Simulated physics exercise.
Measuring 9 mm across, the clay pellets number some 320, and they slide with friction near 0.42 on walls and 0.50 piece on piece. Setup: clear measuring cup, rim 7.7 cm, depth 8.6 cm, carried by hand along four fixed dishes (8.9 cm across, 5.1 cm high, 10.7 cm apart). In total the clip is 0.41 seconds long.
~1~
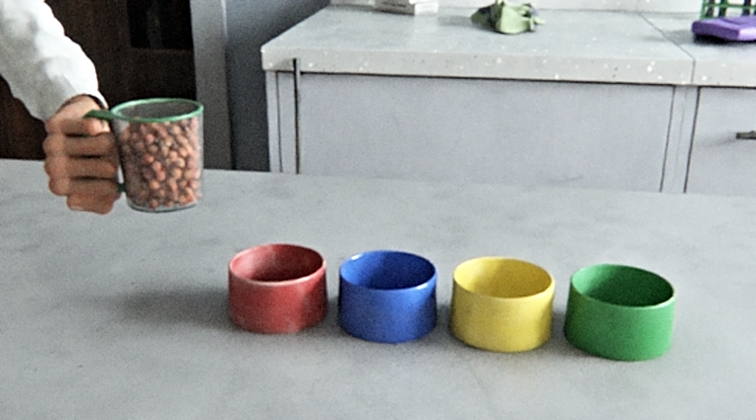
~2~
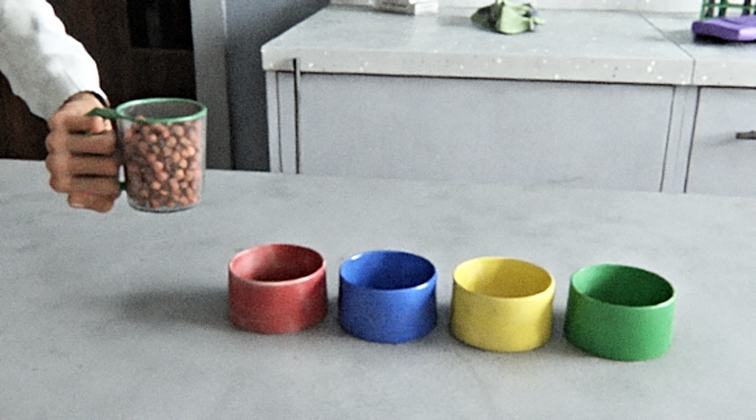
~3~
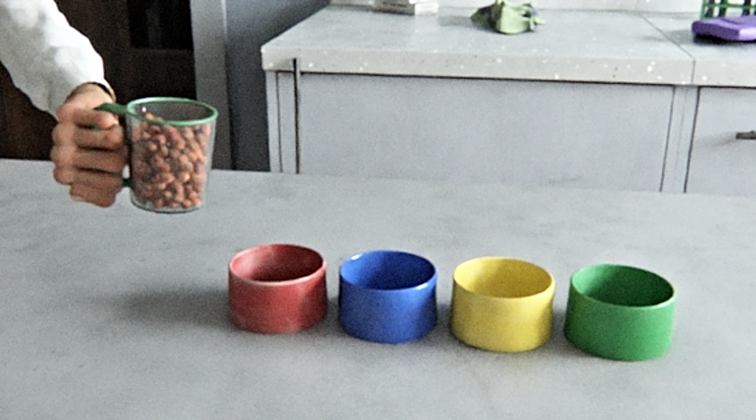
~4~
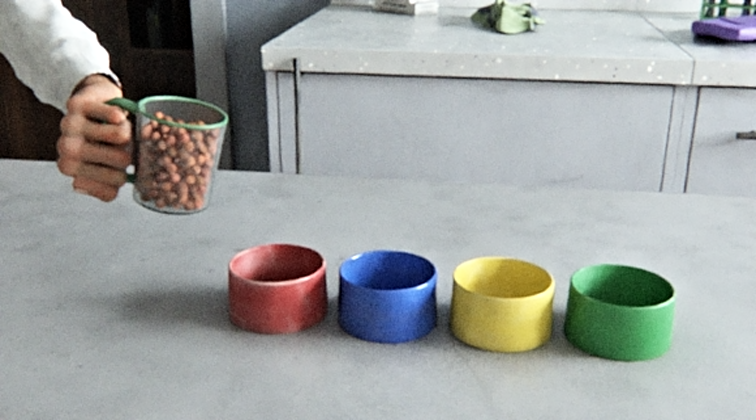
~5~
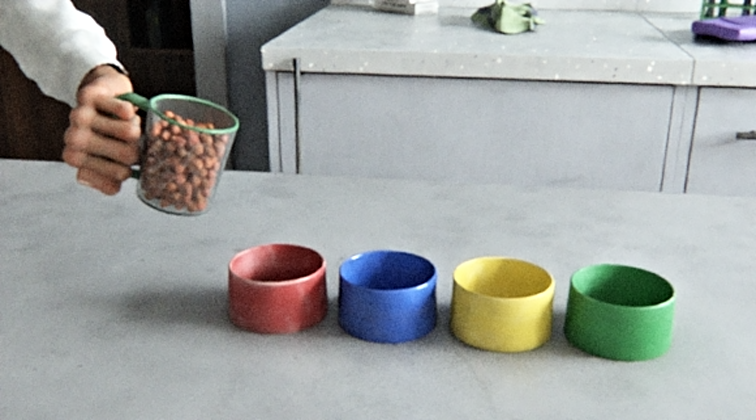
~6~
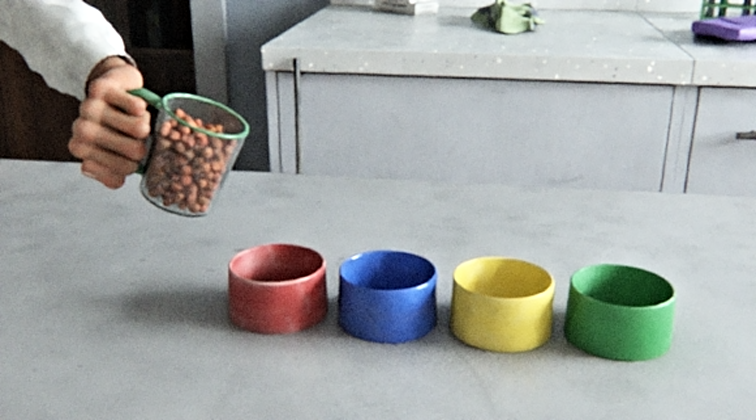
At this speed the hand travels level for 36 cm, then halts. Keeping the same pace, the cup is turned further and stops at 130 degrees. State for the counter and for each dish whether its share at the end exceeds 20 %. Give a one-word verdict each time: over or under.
In order: Red: It will get a share not bigger than a fifth. Blue: It will get a share bigger than a fifth. Green: It will get a share not bigger than a fifth. Yellow: It will get a share not bigger than a fifth. Counter: It will get a share not bigger than a fifth.
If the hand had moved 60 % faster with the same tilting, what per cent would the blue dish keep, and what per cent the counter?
Blue: 0; counter: 20.
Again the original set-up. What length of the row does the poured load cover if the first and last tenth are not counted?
5 cm.
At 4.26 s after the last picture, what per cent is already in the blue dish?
Roughly 100 in a hundred.
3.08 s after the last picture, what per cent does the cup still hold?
About 0 percent of the load.
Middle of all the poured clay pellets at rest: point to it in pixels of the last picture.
When it all comes to rest, the middle is near (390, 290).
Then, 1.85 s after the last picture, tilt 130 degrees; cup holds 0 %, blue 100 %.
Then, 3.08 s after the last picture, tilt 130 degrees; cup holds 0 %, blue 100 %.
Then, 4.26 s after the last picture, tilt 130 degrees; cup holds 0 %, blue 100 %.
In the end, red 0 %, blue 100 %, green 0 %, yellow 0 %, counter 0 %.
